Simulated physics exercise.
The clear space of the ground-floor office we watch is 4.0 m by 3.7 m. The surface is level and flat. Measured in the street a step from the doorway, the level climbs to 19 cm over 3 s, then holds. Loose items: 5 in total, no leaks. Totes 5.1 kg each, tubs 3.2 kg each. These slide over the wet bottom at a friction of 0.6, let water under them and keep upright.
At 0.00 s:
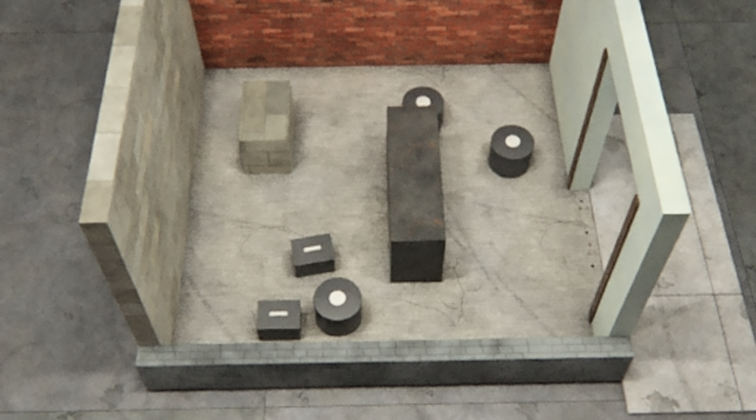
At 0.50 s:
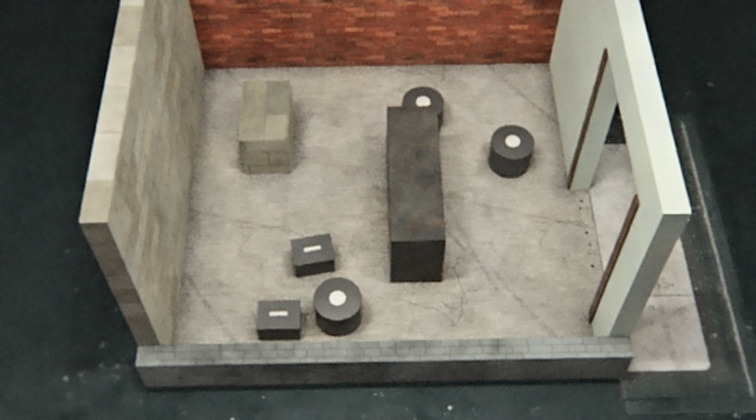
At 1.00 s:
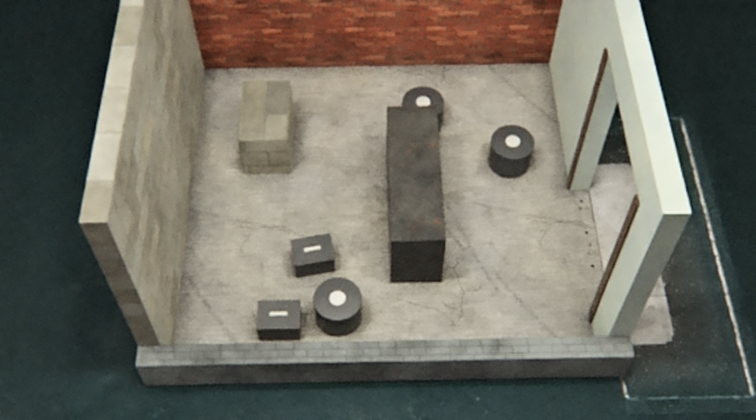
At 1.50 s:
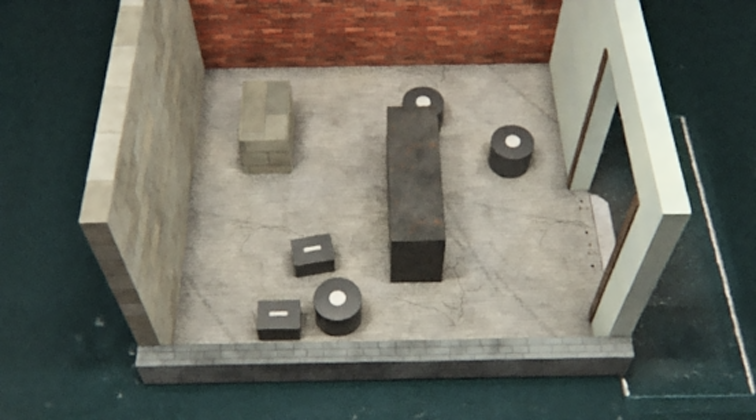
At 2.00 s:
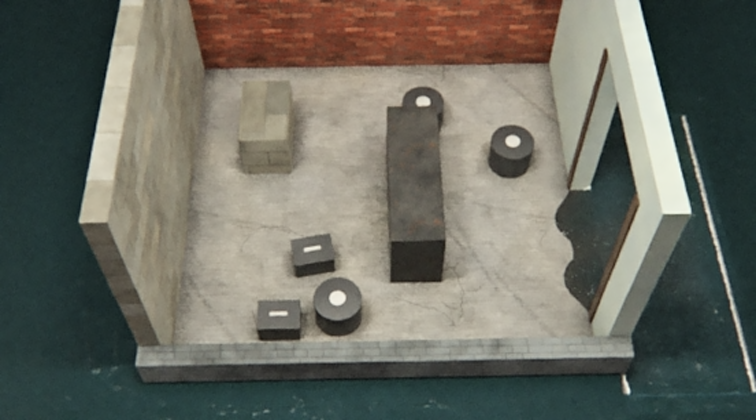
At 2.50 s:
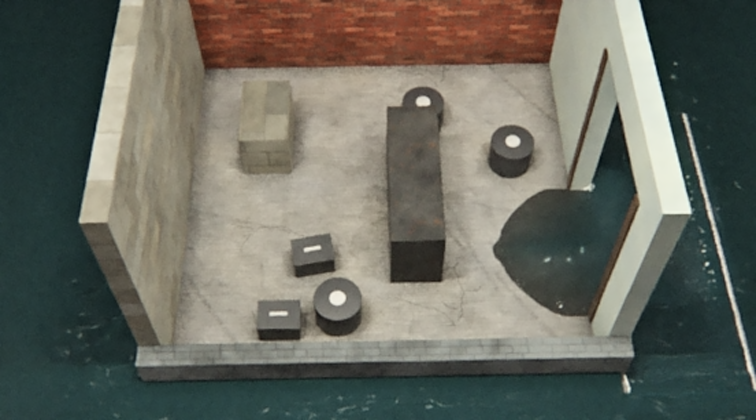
To begin with, the ground outside a walled room with a brick back wall is dry. Dark water spreads over that ground and covers the pale slab by the right-hand doorway. It then enters through the doorway and fans leftward across the floor, while the dark boxes and round tubs stay still.
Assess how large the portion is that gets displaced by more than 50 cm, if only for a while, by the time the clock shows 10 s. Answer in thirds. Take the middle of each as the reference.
Two thirds or more.
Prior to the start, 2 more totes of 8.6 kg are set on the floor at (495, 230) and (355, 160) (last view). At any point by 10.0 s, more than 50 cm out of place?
Order as asked: Farther and not as far.
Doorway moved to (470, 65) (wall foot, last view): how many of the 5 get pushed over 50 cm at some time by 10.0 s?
So the tally would be 5.
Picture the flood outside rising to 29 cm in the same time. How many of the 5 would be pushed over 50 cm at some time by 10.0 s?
I count 4 of them in that case.
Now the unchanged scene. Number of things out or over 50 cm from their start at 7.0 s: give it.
3 in all.
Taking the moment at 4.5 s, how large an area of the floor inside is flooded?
Wet area: Approx. 5.5 m2.
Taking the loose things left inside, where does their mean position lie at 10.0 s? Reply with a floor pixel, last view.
About (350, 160).
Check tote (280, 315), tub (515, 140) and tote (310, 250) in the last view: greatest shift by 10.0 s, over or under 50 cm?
One by one: Above; above; below.
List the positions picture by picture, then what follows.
A tote at (312, 249), on the bottom; a tote at (279, 314) rests on the ground; 0.0 m2 under water; 0 of 5 have shifted, in the first picture.
A tote at (312, 249), on the bottom; a tote at (279, 314), on the bottom; water covers 0.0 m2; 0 of 5 have shifted, in the second picture.
A tote at (312, 249), on the bottom; a tote at (279, 314) rests on the ground; water covers 0.0 m2; 0 of 5 have shifted, in the third picture.
A tote at (312, 249), on the bottom; a tote at (279, 314) rests on the ground; 0.0 m2 under water; 0 of 5 have shifted, in the fourth picture.
A tote at (312, 249) rests on the ground; a tote at (279, 314), on the bottom; water covers 0.1 m2; 0 of 5 have shifted, in the fifth picture.
A tote at (312, 249) rests on the ground; a tote at (279, 314) rests on the ground; 0.9 m2 under water; 0 of 5 have shifted, in the sixth picture.
After 3.5 s 0 of 5 are over 50 cm from their spots; 0 afloat.
After 4.5 s 0 of 5 are over 50 cm from their spots; 0 afloat.
After 7.0 s 3 of 5 are over 50 cm from their spots; 3 afloat.
After 10.0 s 4 of 5 are over 50 cm from their spots, and 4 have been at some point; 4 afloat.
